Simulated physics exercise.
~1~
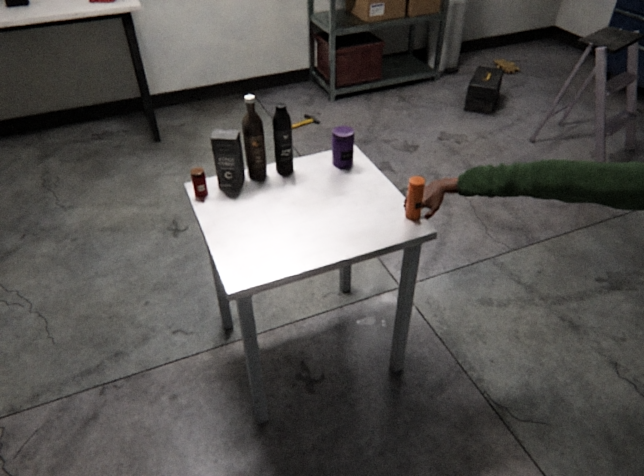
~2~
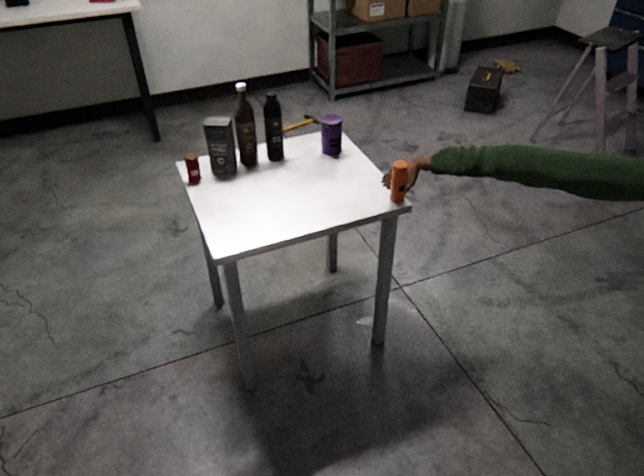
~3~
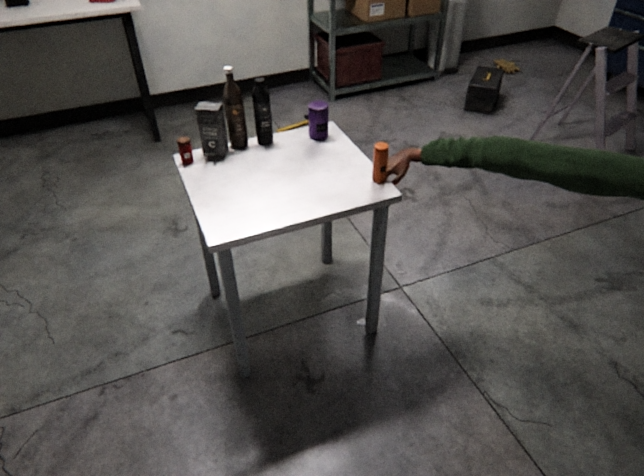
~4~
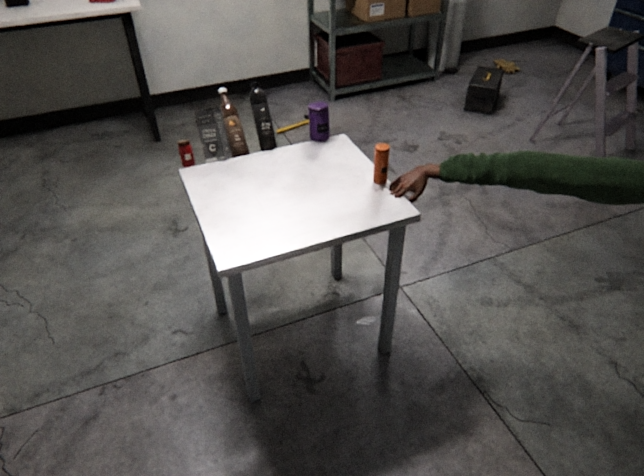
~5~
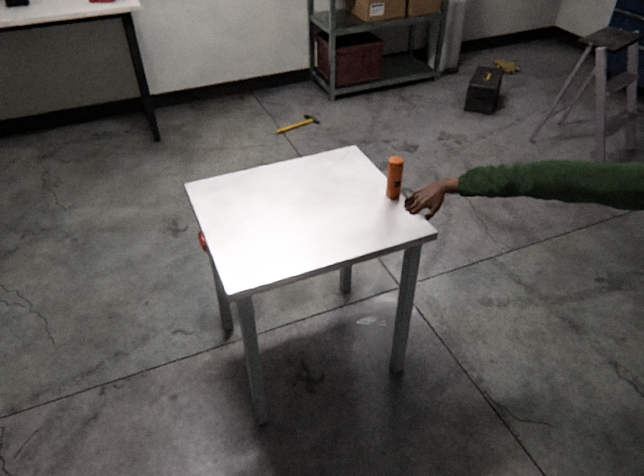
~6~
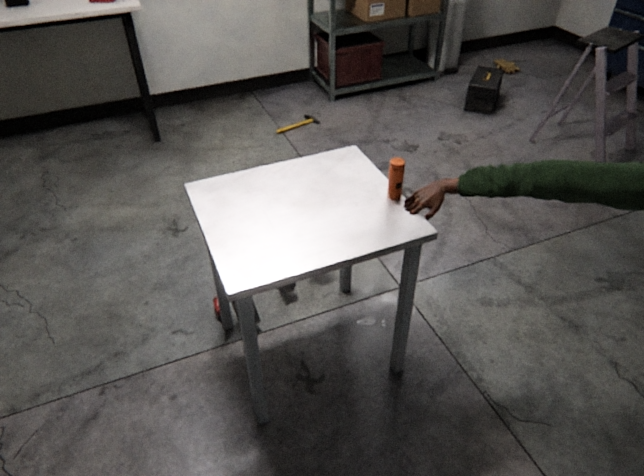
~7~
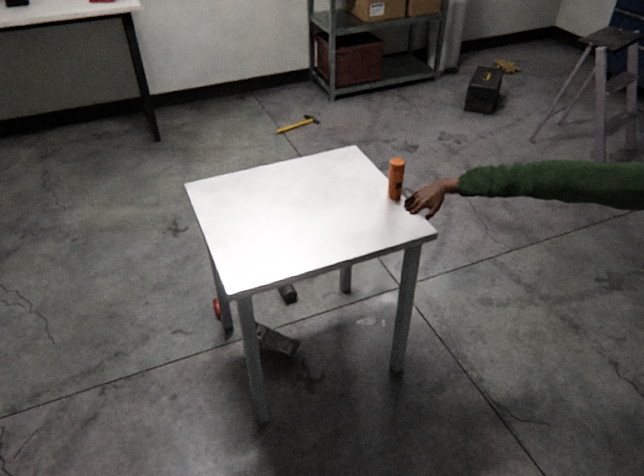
A small white table slid away and then jerked back with a hand at its near right corner, and the bottles, carton, red shaker and purple jar dropped off the far side, leaving only the orange shaker standing on top.
